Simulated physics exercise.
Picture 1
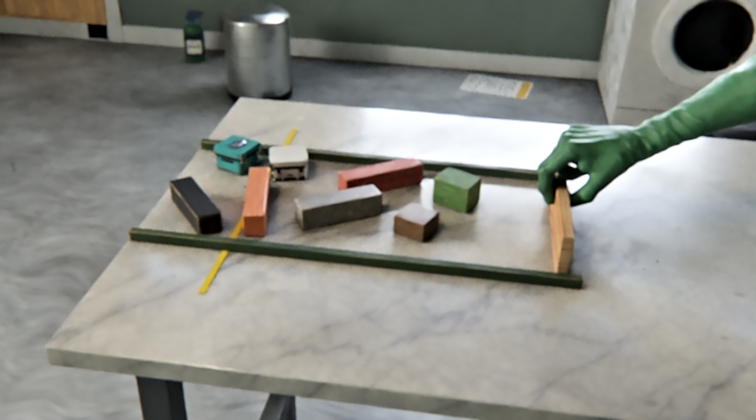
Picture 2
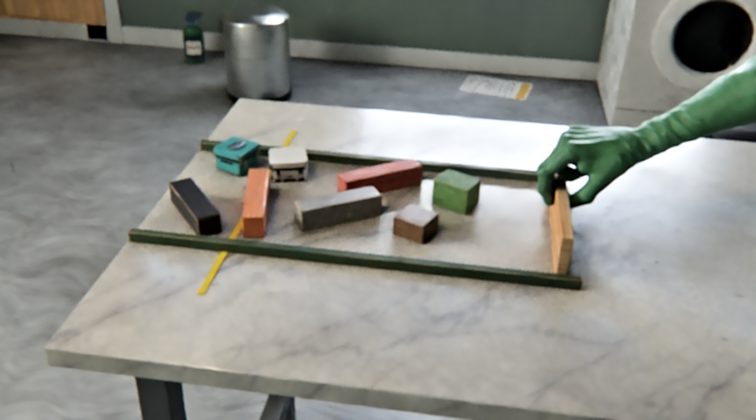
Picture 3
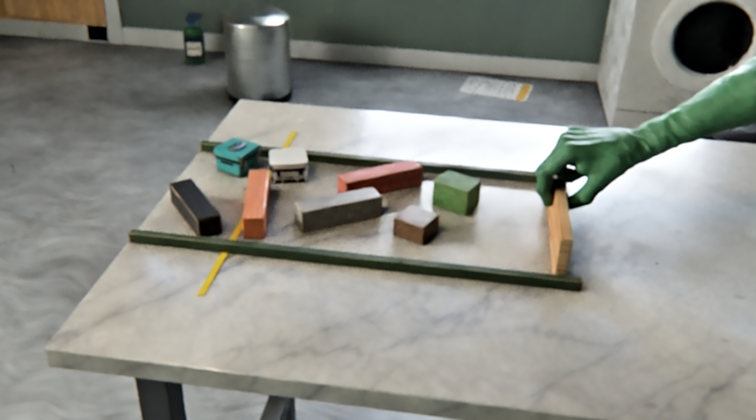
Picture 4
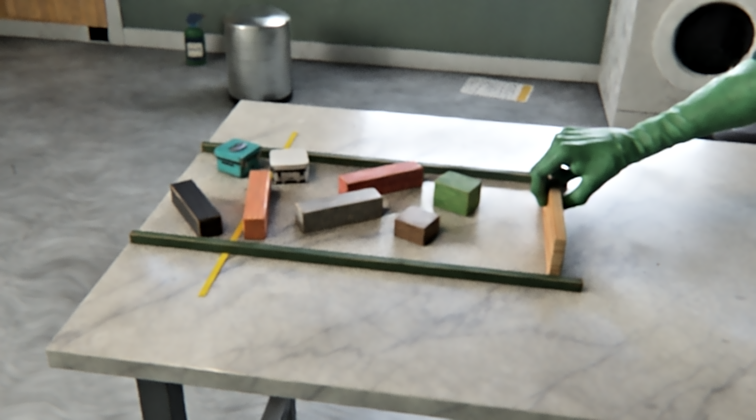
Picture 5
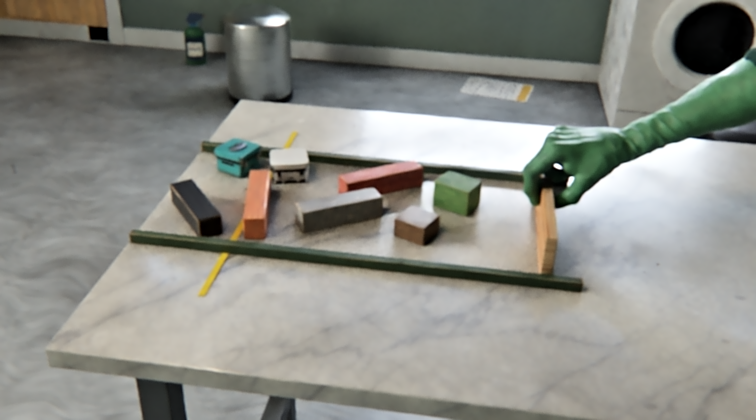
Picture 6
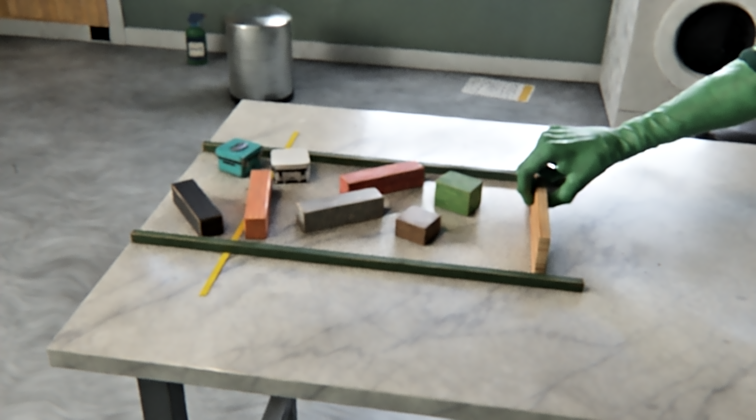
A green-gloved hand slides an upright wooden board slightly leftward between two dark green rails on a marble-topped table, seen from a raised, steady viewpoint in a room with a metal bin behind. Between the rails lie turquoise and white cases, black, orange, grey and red bars, and green and brown blocks, with yellow tape at left. The board moves slowly, while the scattered pieces stay practically still.
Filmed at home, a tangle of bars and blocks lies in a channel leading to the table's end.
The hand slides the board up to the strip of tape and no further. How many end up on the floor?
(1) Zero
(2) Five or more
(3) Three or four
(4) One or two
Answer: 4.
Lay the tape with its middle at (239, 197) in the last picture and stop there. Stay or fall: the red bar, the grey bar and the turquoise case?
The red bar stays on; the grey bar is kept; the turquoise case goes over.
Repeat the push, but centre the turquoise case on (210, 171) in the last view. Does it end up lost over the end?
So it does not drop, then.
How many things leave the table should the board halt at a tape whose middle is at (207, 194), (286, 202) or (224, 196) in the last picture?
Result per try: 5; 0; 3.
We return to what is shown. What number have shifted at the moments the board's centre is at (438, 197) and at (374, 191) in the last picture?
First 2, then 4.
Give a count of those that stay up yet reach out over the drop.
Number: 1.
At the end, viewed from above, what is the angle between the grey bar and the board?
Angle: Around 5°.
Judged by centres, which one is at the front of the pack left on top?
That's the black stick.
Soon after, none off yet; black stick at rest near (197, 208); turquoise case at rest near (239, 158); orange bar at rest near (259, 203).
Then, none off yet; black stick at rest near (197, 208); turquoise case at rest near (239, 158); orange bar at rest near (252, 203).
At rest, the number that fall off is one or two; fallen, turquoise case.
